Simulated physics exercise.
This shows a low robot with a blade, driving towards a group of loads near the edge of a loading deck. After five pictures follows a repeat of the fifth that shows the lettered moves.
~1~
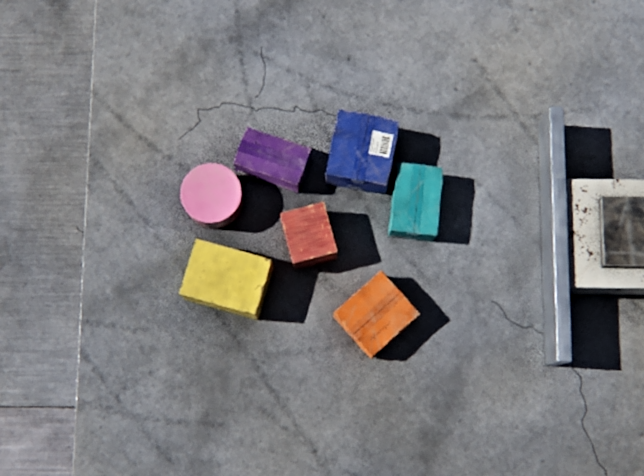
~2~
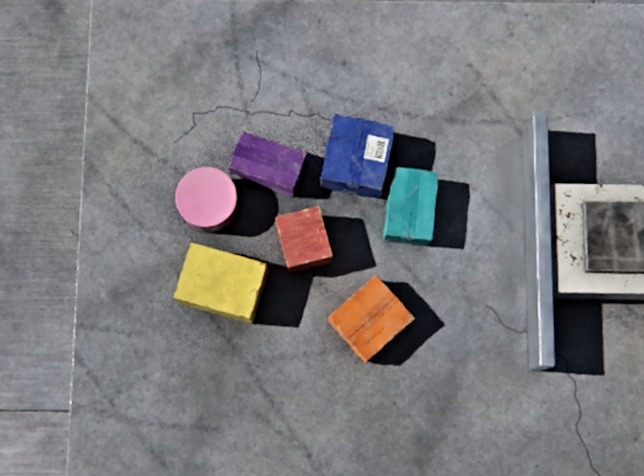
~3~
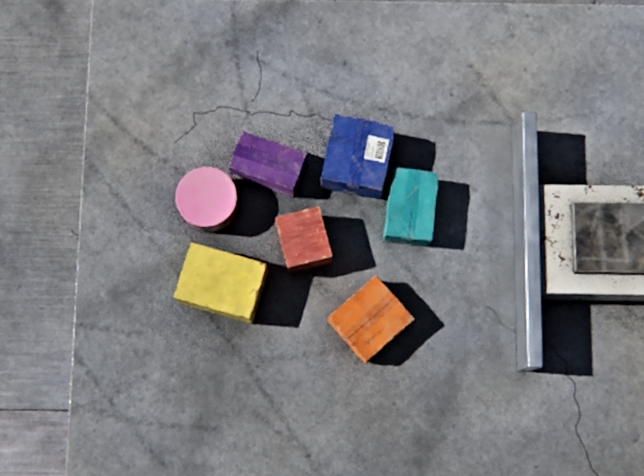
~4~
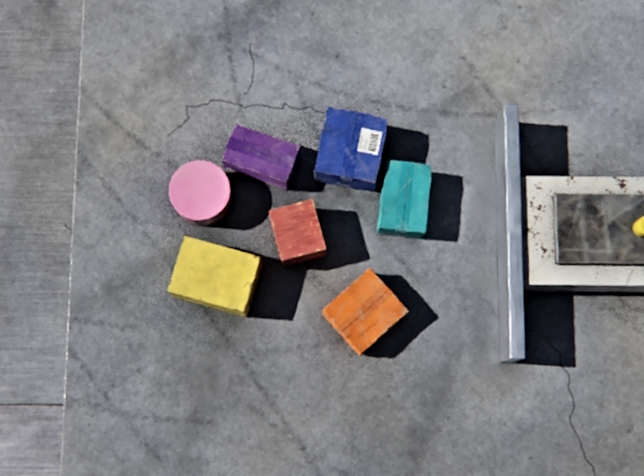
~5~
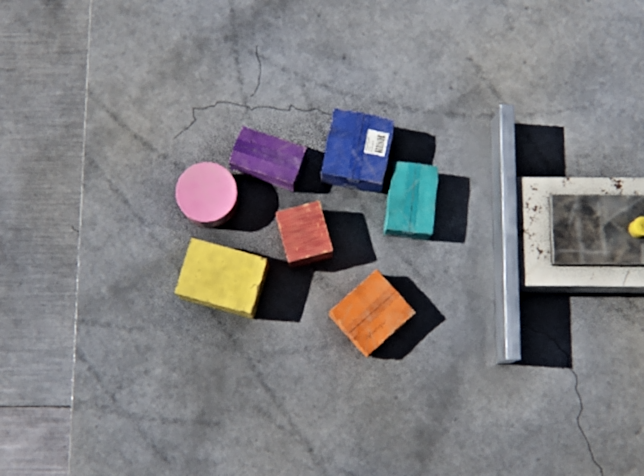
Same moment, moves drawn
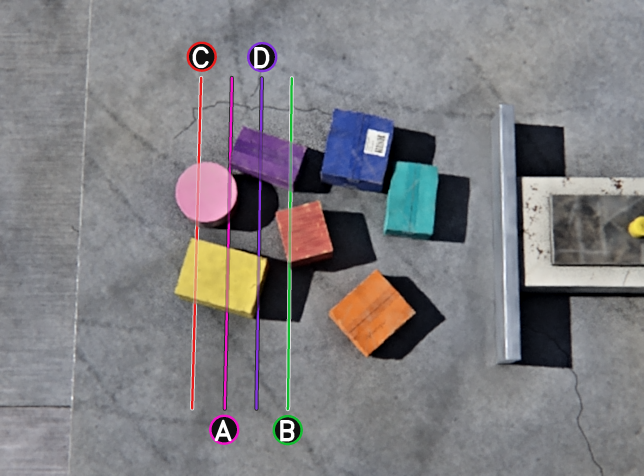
A low robot with a wide blade at its front moves slowly left across a concrete surface toward a scattered group of colourful boxes and a pink round object, which stay in place, with a gap still between them.
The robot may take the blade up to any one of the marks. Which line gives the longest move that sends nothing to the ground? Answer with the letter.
At C, and not beyond.
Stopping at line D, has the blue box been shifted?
By then, yes.
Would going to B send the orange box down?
No.
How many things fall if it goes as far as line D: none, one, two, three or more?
The count is none.
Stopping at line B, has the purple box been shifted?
Yes.
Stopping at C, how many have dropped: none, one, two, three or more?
By then, none.
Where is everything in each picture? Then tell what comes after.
In the first picture, red crate (308, 236); blue box (362, 153).
In the second picture, robot (627, 237); yellow crate (222, 284).
In the third picture, robot (616, 238); purple box (268, 164).
In the fourth picture, robot (597, 229); red crate (297, 234).
In the fifth picture, robot (593, 230); turquoise box (411, 201); yellow crate (223, 279); orange box (371, 314).
On the marked copy, A at (228, 239); B at (290, 239); C at (197, 238); D at (259, 239).
Following C. Soon after the start, robot (480, 229); purple box (246, 148); blue box (326, 144).
Later, robot (367, 228); pink pail (168, 184); purple box (175, 132).
In the end, robot (280, 228); purple box (97, 121); yellow crate (97, 286); nothing has fallen.
As for the rest, A is safe but short; B is safe but short; D is safe but short.
